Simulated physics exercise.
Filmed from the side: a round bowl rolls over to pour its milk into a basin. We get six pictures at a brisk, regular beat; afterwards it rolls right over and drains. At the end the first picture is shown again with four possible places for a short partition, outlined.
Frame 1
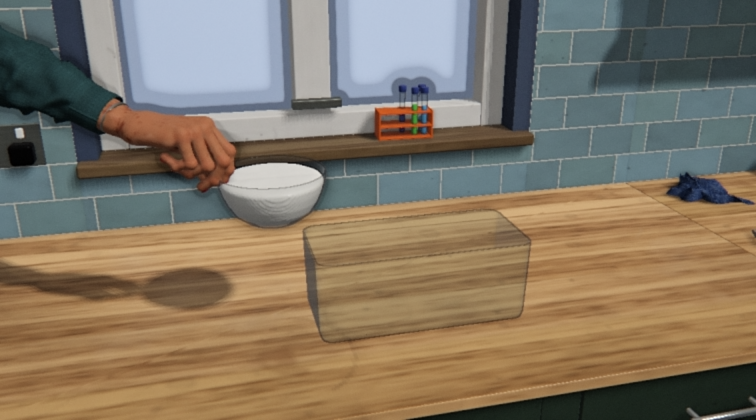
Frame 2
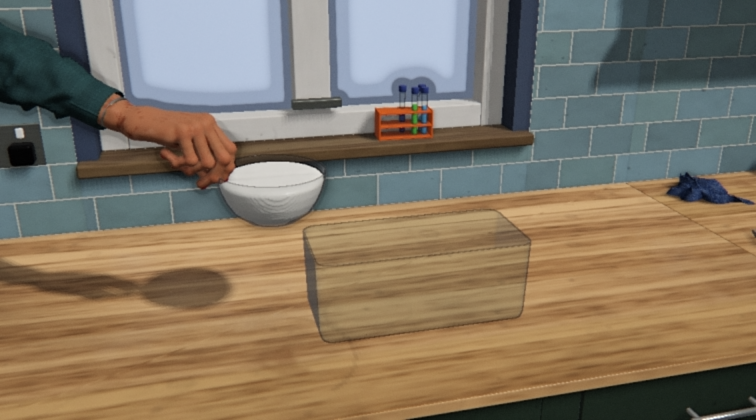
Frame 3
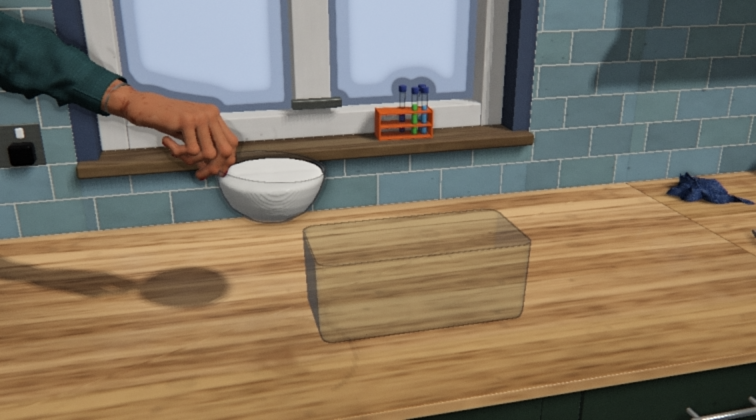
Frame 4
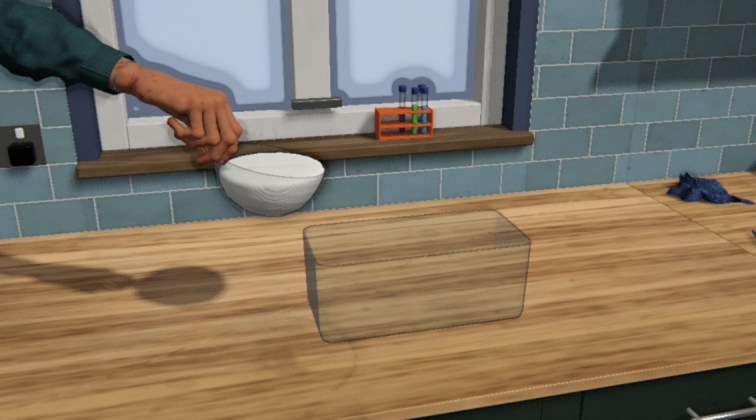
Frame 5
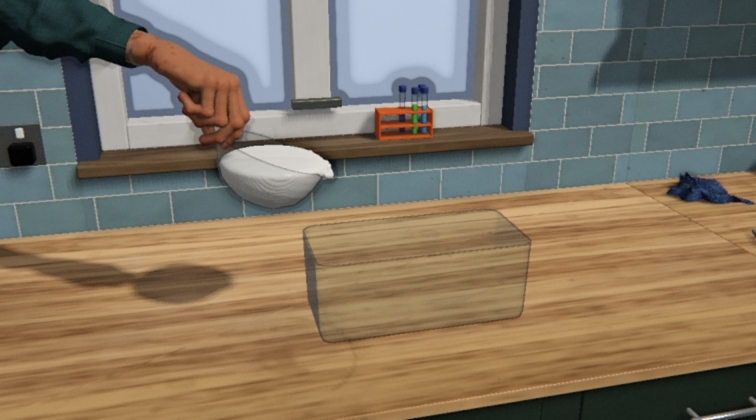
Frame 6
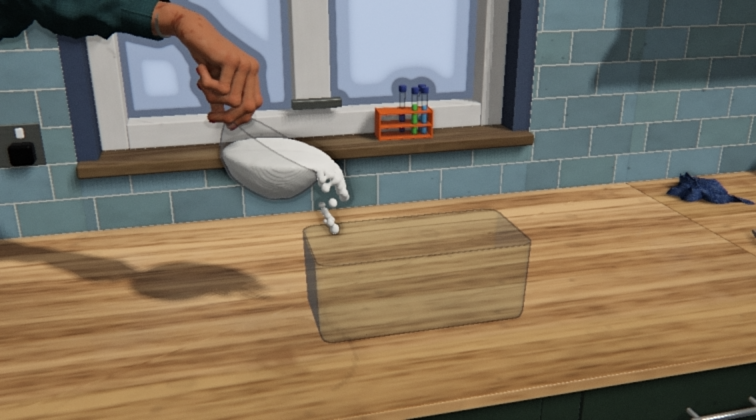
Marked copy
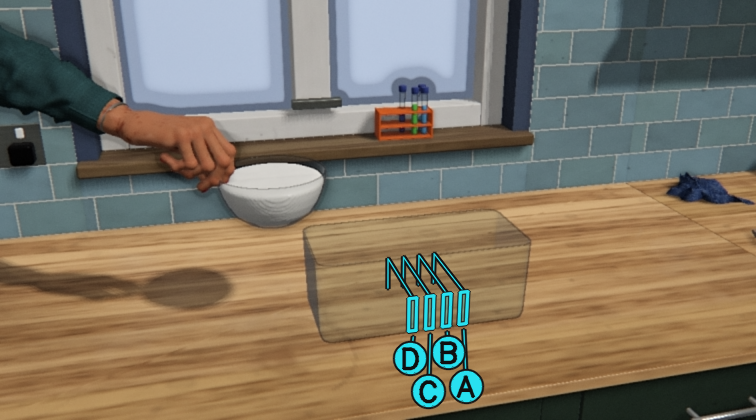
On a wooden kitchen counter below a window, a hand at the left holds a round bowl of white milk upright, then tips it rightward, and milk runs over the lip and down toward a clear rectangular basin.
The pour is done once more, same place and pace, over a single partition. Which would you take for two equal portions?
Position D.
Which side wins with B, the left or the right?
The left one.
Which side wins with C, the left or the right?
More ends on the left.
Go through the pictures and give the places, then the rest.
Upright, lip at (323, 166); basin from (320, 341) to (522, 314); nothing has left yet.
Upright, lip at (323, 166); nothing has left yet.
Tipped about 6°, lip at (323, 166); nothing has left yet.
Tipped about 13°, lip at (323, 166); nothing has left yet.
Tipped about 22°, lip at (323, 166); milk is over the lip, down to (328, 173).
Tipped about 34°, lip at (323, 166); milk is over the lip, down to (332, 226).
On the marked copy, A at (463, 329); B at (447, 332); C at (430, 334); D at (413, 336).
For position A, about 95 % ends left of the wall and 4 % right of it.
For position B, about 97 % ends left of the wall and 3 % right of it.
For position C, about 93 % ends left of the wall and 6 % right of it.
For position D, about 48 % ends left of the wall and 51 % right of it.
